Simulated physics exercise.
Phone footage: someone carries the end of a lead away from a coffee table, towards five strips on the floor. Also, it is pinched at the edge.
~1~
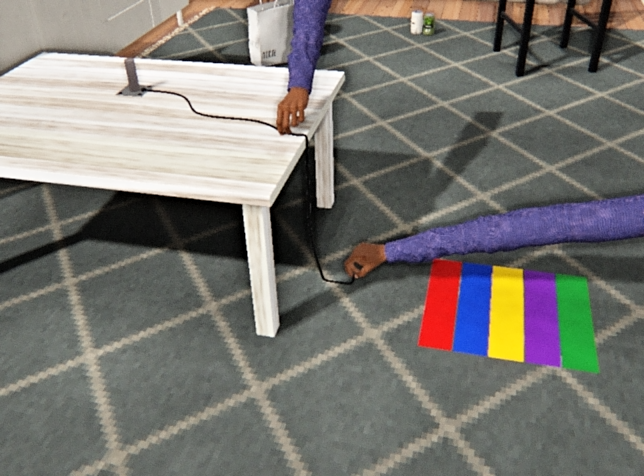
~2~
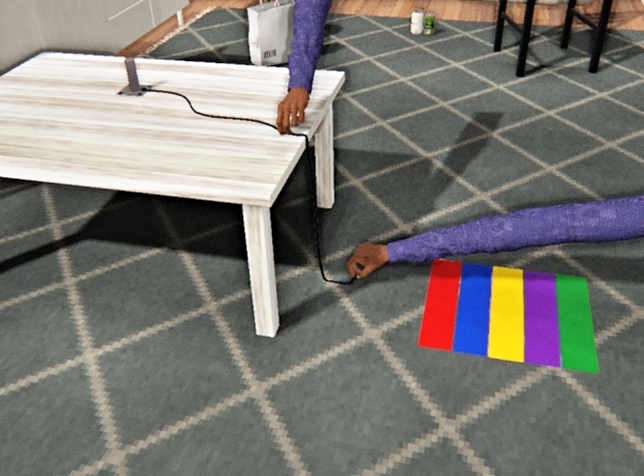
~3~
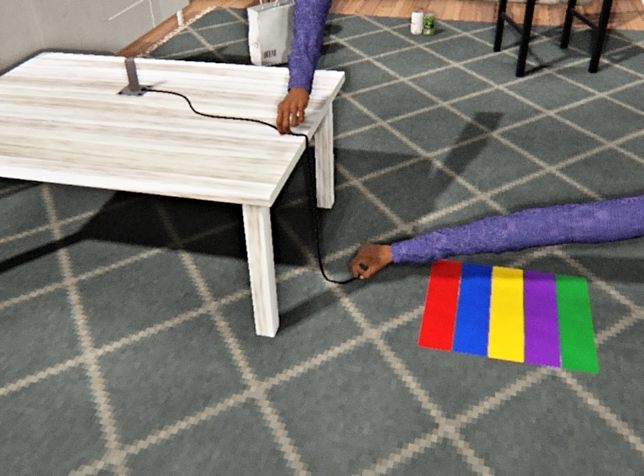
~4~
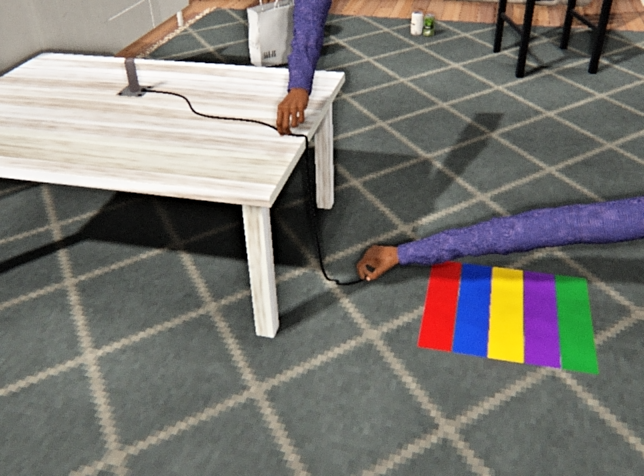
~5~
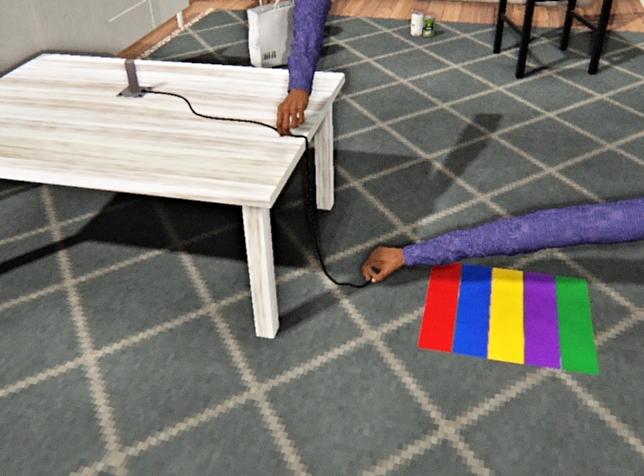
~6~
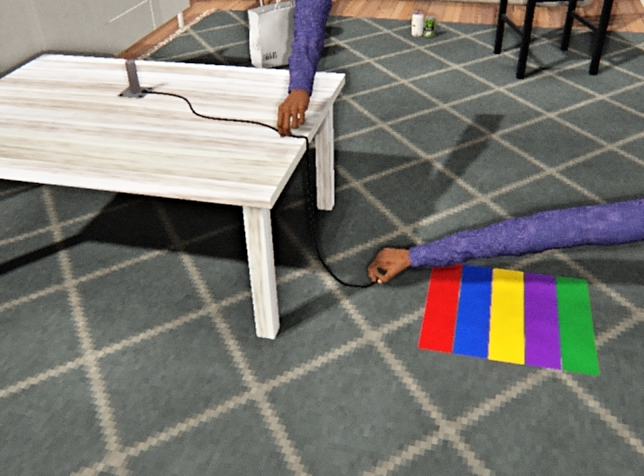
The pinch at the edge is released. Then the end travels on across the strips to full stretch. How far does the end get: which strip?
As far as the blue strip.
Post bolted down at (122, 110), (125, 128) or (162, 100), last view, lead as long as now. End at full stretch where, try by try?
Roughly (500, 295), (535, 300) and (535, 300), try by try.
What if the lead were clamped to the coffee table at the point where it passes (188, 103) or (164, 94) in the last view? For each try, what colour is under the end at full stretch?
The first attempt gives blue; the other gives blue.
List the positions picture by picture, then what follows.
End (354, 275); red (437, 330); blue (472, 335); yellow (506, 340); purple (542, 346); green (579, 351), in the first frame.
End (356, 275); lead through (170, 93) (198, 113) (260, 122) (308, 150) (316, 213) (321, 267), in the second frame.
End (359, 276), in the third frame.
End (366, 277); lead through (170, 94) (198, 114) (260, 123) (307, 150) (313, 213) (322, 269), in the fourth frame.
End (371, 279), in the fifth frame.
End (377, 280); lead through (171, 95) (199, 115) (260, 124) (307, 152) (312, 214) (328, 269), in the sixth frame.
A little later, end near (426, 286); short of the strips.
Next, end near (460, 291); over blue.
When it is tight, end near (479, 293); over blue. Over blue.
